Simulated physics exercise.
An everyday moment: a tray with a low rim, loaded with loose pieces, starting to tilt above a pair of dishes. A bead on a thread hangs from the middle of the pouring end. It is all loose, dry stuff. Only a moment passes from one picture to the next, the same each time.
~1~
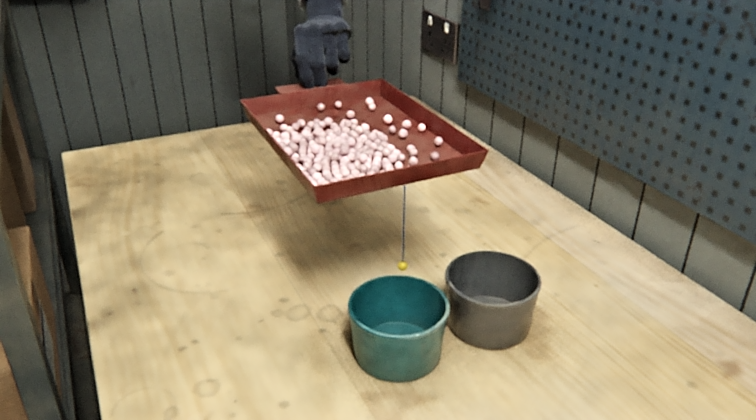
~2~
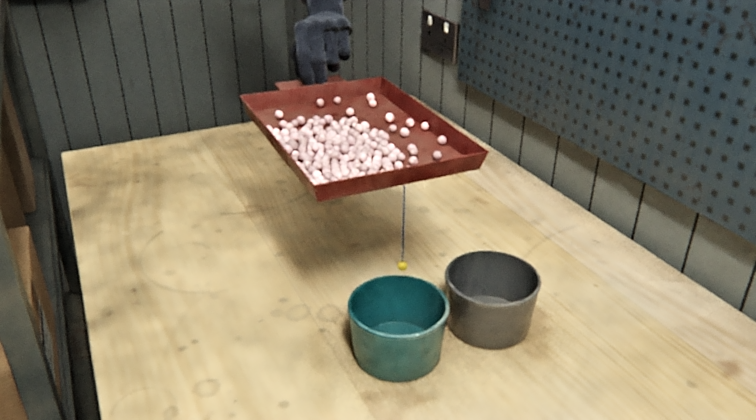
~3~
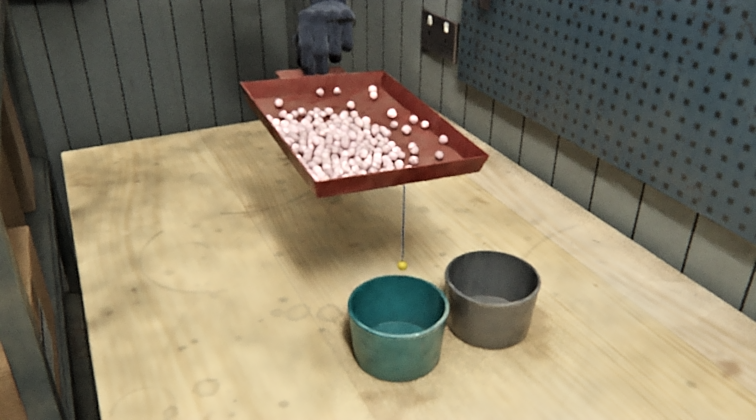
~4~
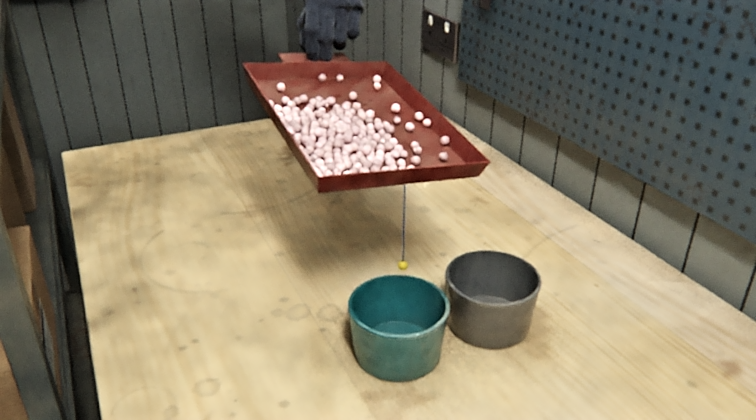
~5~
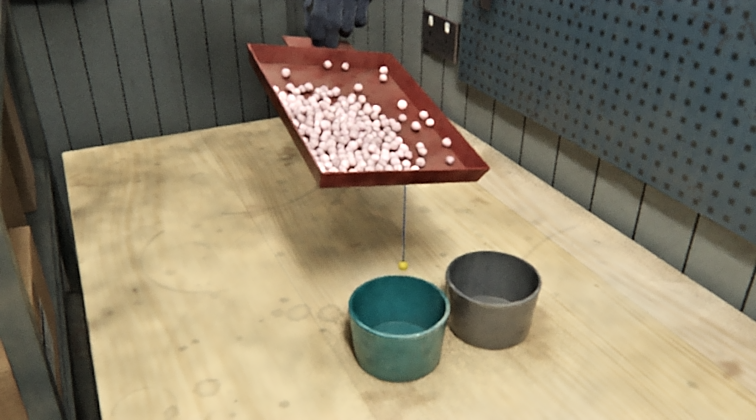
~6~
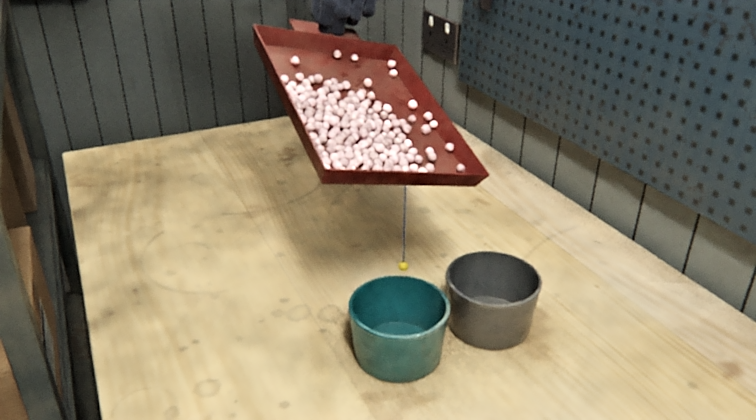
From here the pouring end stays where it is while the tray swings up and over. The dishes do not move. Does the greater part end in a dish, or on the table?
Together they catch the larger part.
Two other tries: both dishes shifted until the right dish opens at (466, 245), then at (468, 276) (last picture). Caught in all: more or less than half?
At the first place over half, at the second over half.
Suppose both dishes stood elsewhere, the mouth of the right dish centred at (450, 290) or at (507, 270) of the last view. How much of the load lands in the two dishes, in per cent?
Near 20 % and 60 %.
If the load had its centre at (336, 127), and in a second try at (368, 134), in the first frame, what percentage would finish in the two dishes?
About 70 and 70 per cent.
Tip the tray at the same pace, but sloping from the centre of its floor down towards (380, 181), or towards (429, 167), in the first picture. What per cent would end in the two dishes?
About 50 and 90 per cent.
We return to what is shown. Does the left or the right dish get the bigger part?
Fuller: The right one.
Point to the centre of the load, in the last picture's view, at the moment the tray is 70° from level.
Roughly at (456, 185).
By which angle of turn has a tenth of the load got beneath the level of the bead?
Around 70° of tilt.
Soon after the last picture, tray tipped steeply; about two thirds on the tray; a small part in the right dish; a stray few outside both; about a quarter in the air.
A little later, tray tipped past a quarter turn; a stray few on the tray; about two thirds in the right dish; about a quarter outside both; a small part in the air.
Later still, tray tipped past a quarter turn; about two thirds in the right dish; about a third outside both.
By the end, tray tipped past a quarter turn; none in the left dish; about two thirds in the right dish; about a third outside both.
